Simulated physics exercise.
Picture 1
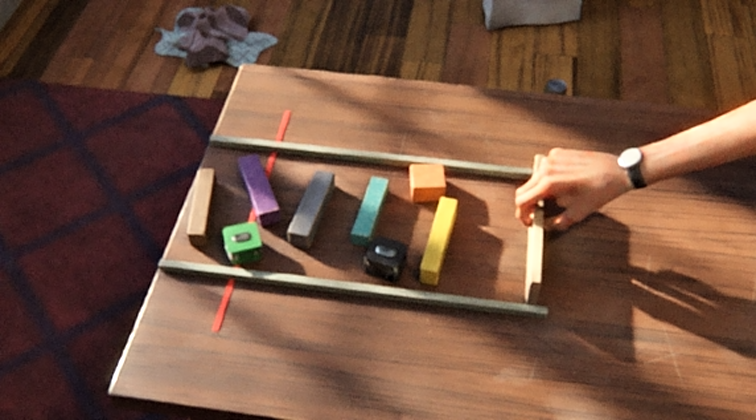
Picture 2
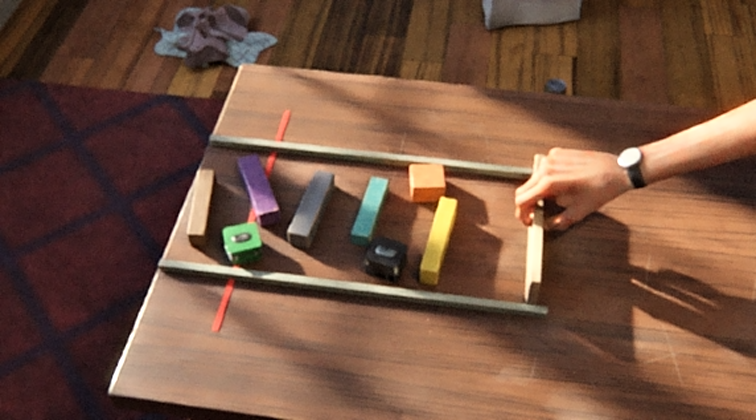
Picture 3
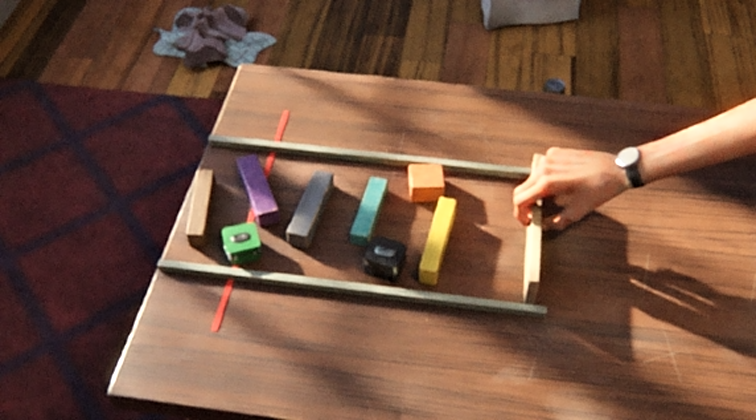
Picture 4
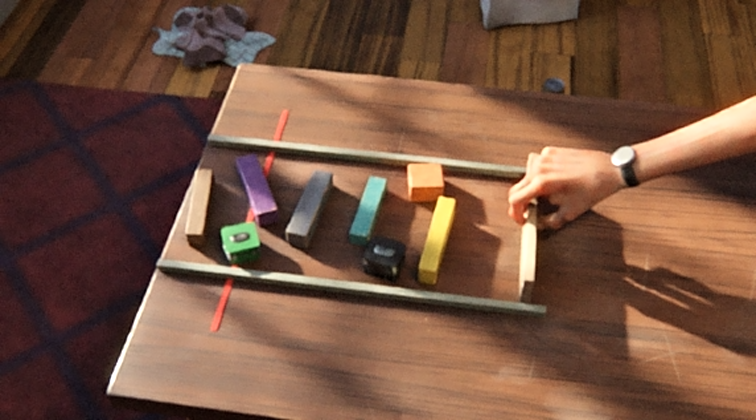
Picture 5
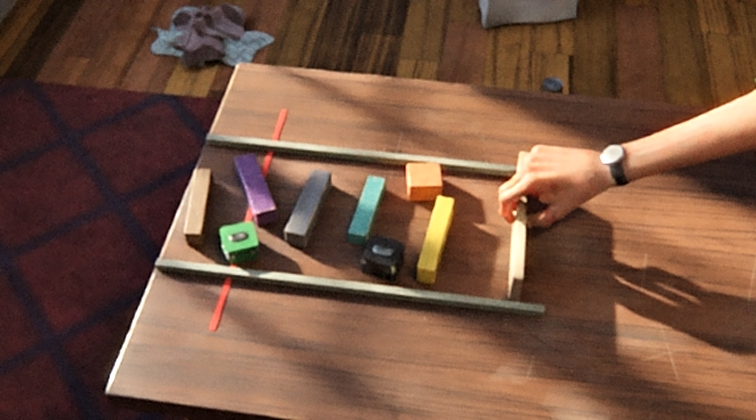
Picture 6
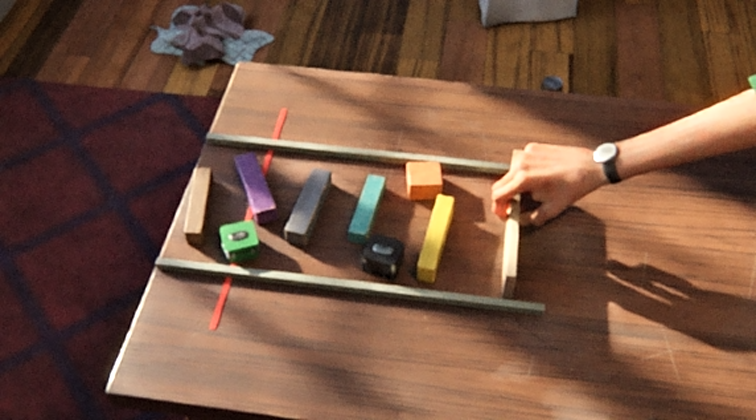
A hand slides a upright wooden board slightly left between two rails toward scattered coloured blocks.
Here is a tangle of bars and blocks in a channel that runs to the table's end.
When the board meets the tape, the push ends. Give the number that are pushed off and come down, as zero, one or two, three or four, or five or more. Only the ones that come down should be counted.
Band: One to two.
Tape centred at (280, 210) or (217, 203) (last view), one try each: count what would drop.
On the floor, 0 then 4.
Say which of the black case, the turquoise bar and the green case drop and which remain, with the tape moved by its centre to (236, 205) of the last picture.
The black case holds on; the turquoise bar is kept; the green case comes down.
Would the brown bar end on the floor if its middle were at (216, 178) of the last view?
In the end it falls away.
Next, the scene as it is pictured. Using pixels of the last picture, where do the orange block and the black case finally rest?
In the last picture, roughly (249, 160) and (204, 237).
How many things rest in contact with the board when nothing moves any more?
That makes 2.
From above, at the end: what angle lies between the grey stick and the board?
The angle is some 0°.
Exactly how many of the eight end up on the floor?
Count: 2.
Soon after, none off yet; brown bar at rest near (200, 205); purple bar at rest near (256, 187); green case at rest near (240, 243).
After that, none off yet; brown bar displaced a little near (188, 205); purple bar displaced a little near (213, 185); green case displaced about its own width near (205, 245).
In the end, the number that fall off is one or two; gone, purple bar and brown bar.
